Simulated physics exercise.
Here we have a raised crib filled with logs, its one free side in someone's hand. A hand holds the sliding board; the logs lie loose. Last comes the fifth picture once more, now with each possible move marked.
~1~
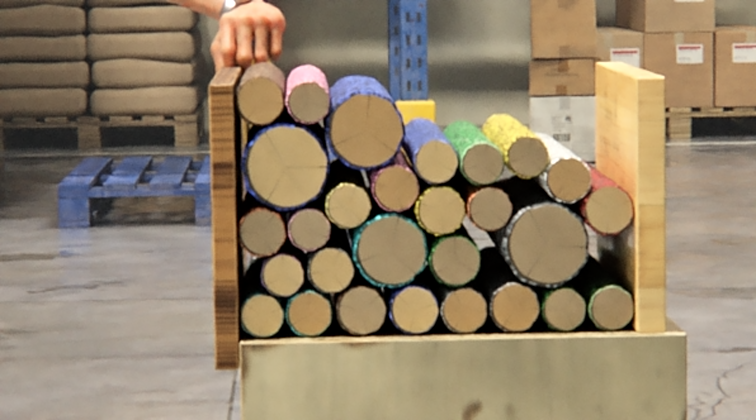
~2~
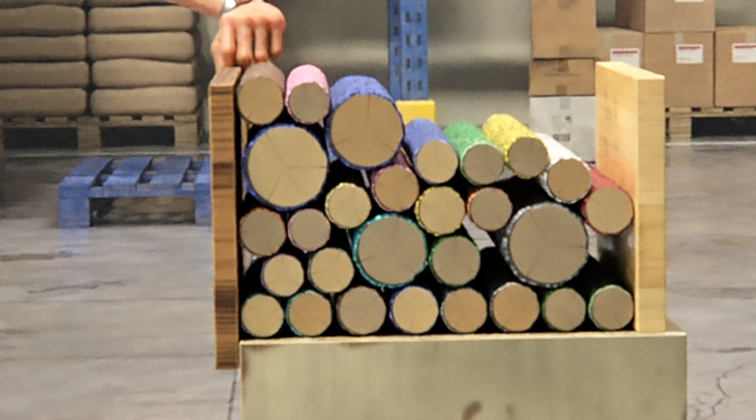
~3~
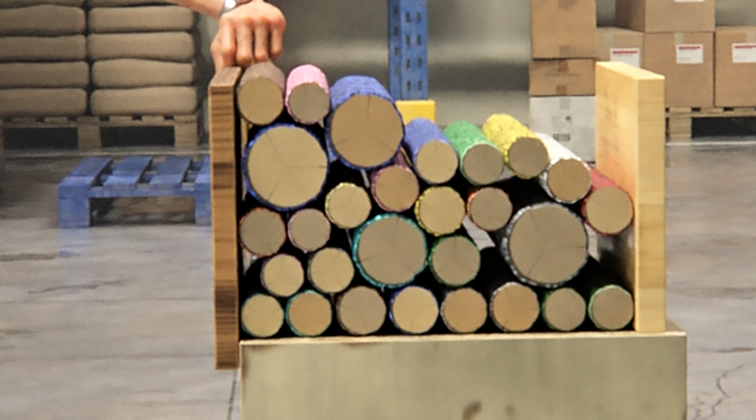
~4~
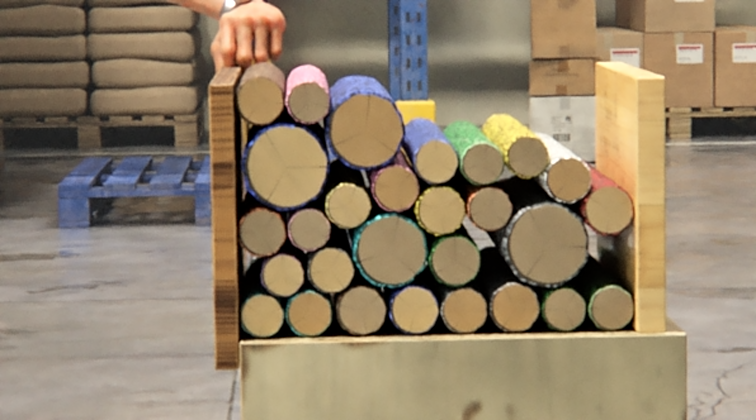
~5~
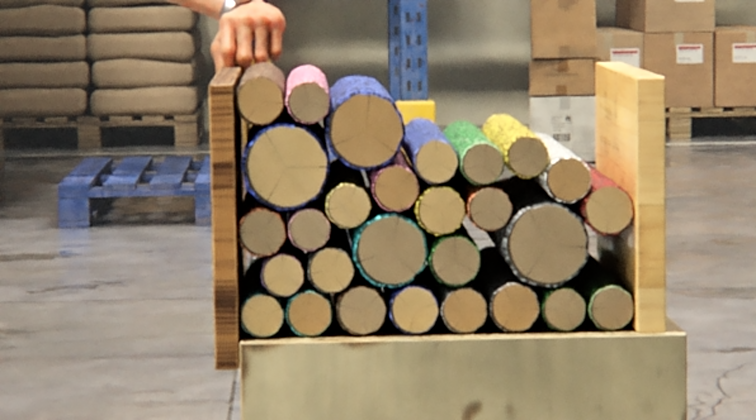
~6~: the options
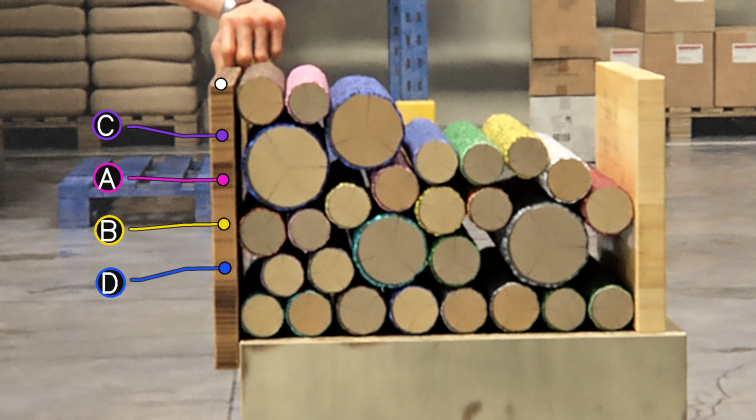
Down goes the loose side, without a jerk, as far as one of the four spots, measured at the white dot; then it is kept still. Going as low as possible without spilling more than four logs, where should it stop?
The answer is mark D.
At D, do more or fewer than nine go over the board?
It loses fewer than nine.
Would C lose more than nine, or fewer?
Fewer than nine.
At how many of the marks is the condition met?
Four of them.
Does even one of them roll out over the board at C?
No, at C.
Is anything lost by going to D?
Yes, at D.
On the copy, A at (223, 180); B at (224, 225); C at (222, 135); D at (225, 269); the white dot at (221, 84).
On D. First, top of the board (236, 168).
Then, top of the board (238, 264).
Finally, top of the board (238, 267), two out over the board.
By contrast, A one out over the board; B two out over the board; C none out over the board.
